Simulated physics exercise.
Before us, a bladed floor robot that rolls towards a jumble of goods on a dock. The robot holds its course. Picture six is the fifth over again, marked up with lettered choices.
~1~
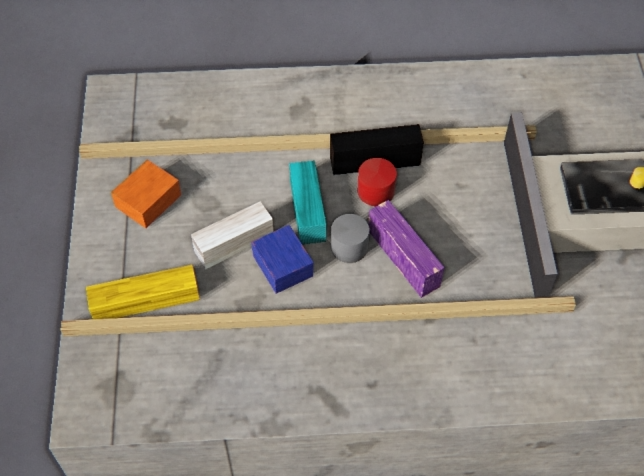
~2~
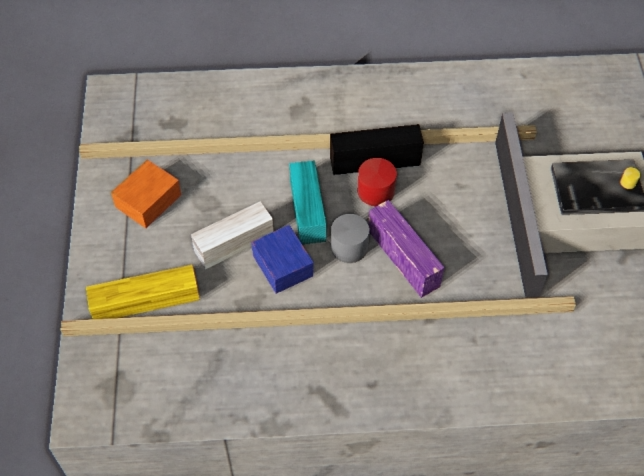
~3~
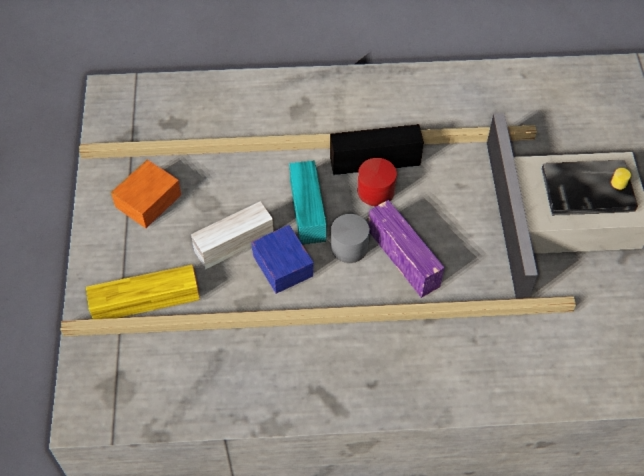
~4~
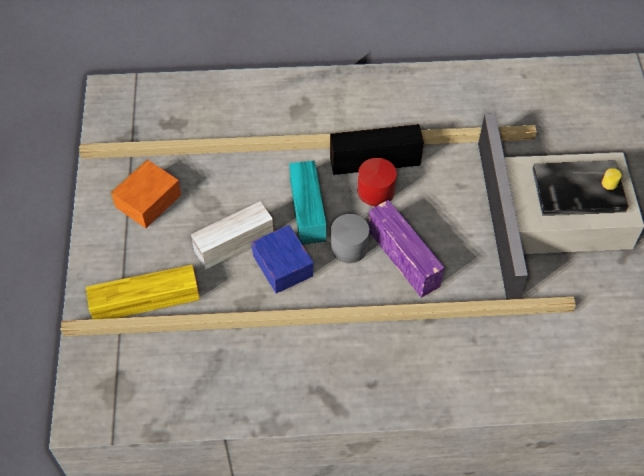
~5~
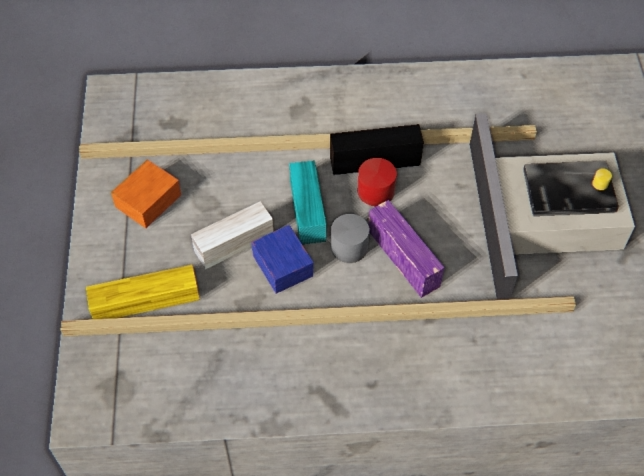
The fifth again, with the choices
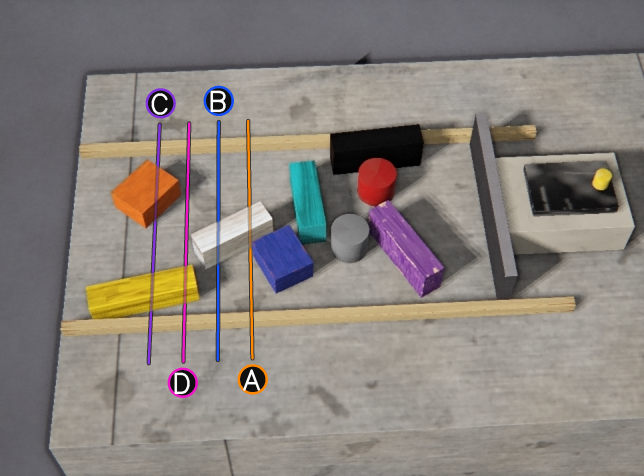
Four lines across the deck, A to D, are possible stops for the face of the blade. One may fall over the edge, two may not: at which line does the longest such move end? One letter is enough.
As far as mark D.
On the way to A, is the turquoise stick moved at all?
Yes.
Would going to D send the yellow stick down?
Yes.
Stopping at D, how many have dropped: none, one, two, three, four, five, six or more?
In all, one.
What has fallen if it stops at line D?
The yellow stick.
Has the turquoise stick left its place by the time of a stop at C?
Yes.
On the copy, A at (250, 230); B at (218, 231); C at (155, 234); D at (187, 233).
On D. First, robot (454, 192); black stick (326, 149); purple bar (369, 251).
Then, robot (343, 197); yellow stick (139, 294); white stick (188, 229).
Finally, robot (256, 201); yellow stick over the edge; orange crate (87, 199); one fallen.
By contrast, A is within the limit but short; B is within the limit but short; C drops two.
